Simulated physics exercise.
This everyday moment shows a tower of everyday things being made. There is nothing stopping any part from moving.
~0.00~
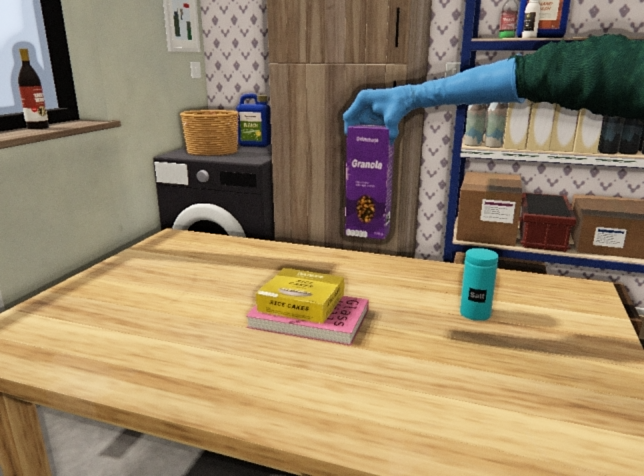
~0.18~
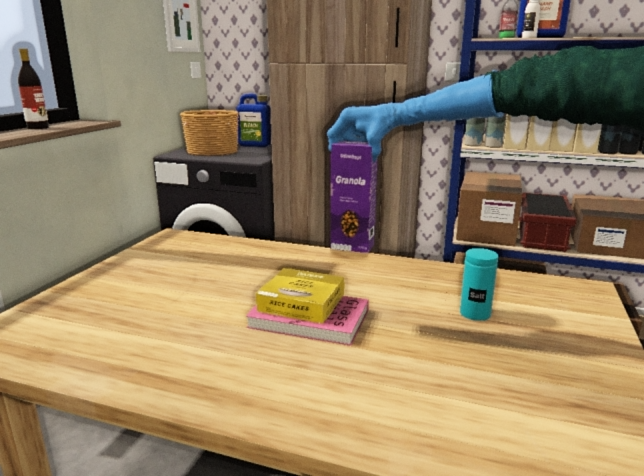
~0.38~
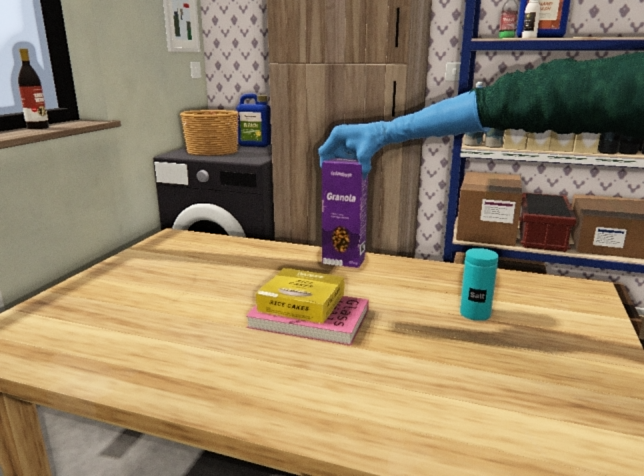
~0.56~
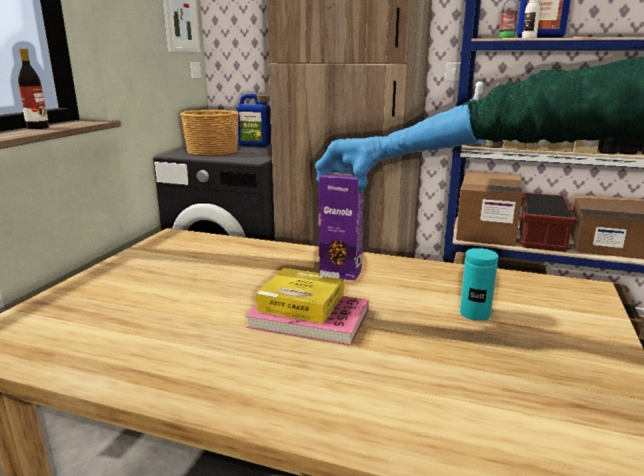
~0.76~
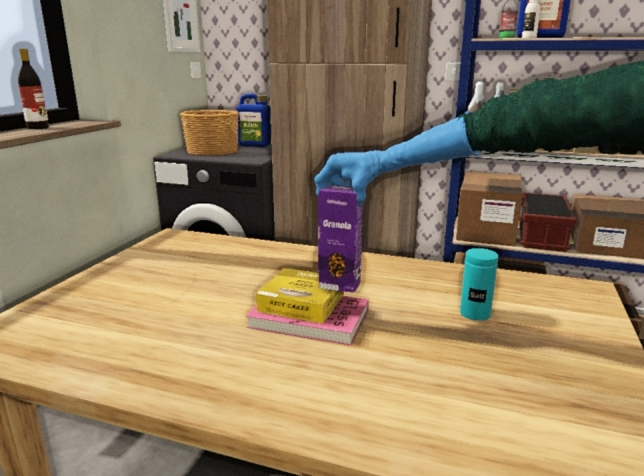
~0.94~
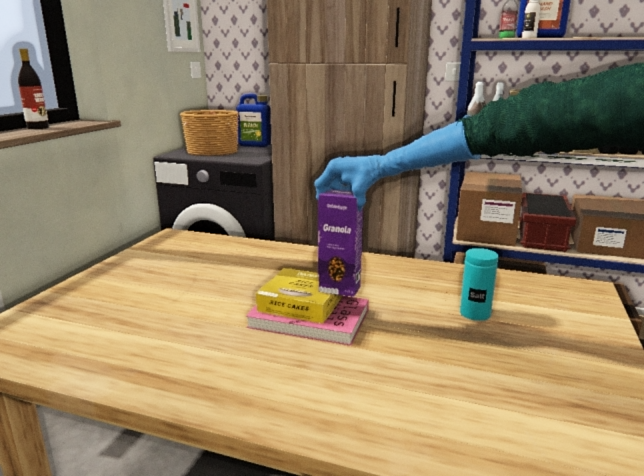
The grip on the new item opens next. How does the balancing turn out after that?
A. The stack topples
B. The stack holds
A.
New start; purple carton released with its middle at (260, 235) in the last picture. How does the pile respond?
Outcome: The pile is knocked down.
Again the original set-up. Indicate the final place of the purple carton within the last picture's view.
The object finishes somewhere near (406, 310).
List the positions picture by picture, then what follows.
In the first frame, coming down; purple carton (369, 182); yellow packet (302, 294).
In the second frame, coming down; purple carton (353, 197); turquoise jar (479, 285).
In the third frame, coming down; purple carton (344, 213); pink book (309, 313).
In the fourth frame, coming down; purple carton (341, 226); yellow packet (302, 294).
In the fifth frame, coming down; purple carton (340, 239); turquoise jar (479, 285).
In the sixth frame, in place under the hand; purple carton (340, 243); pink book (309, 313).
After 1.34 s, purple carton now fallen.
After 1.44 s, things are still on the move.
After 1.64 s, nothing new.
At rest (4.0 s), fallen, purple carton; the other 3 in place. Seen from the same camera at the end, purple carton near (406, 310). The pile gives way.
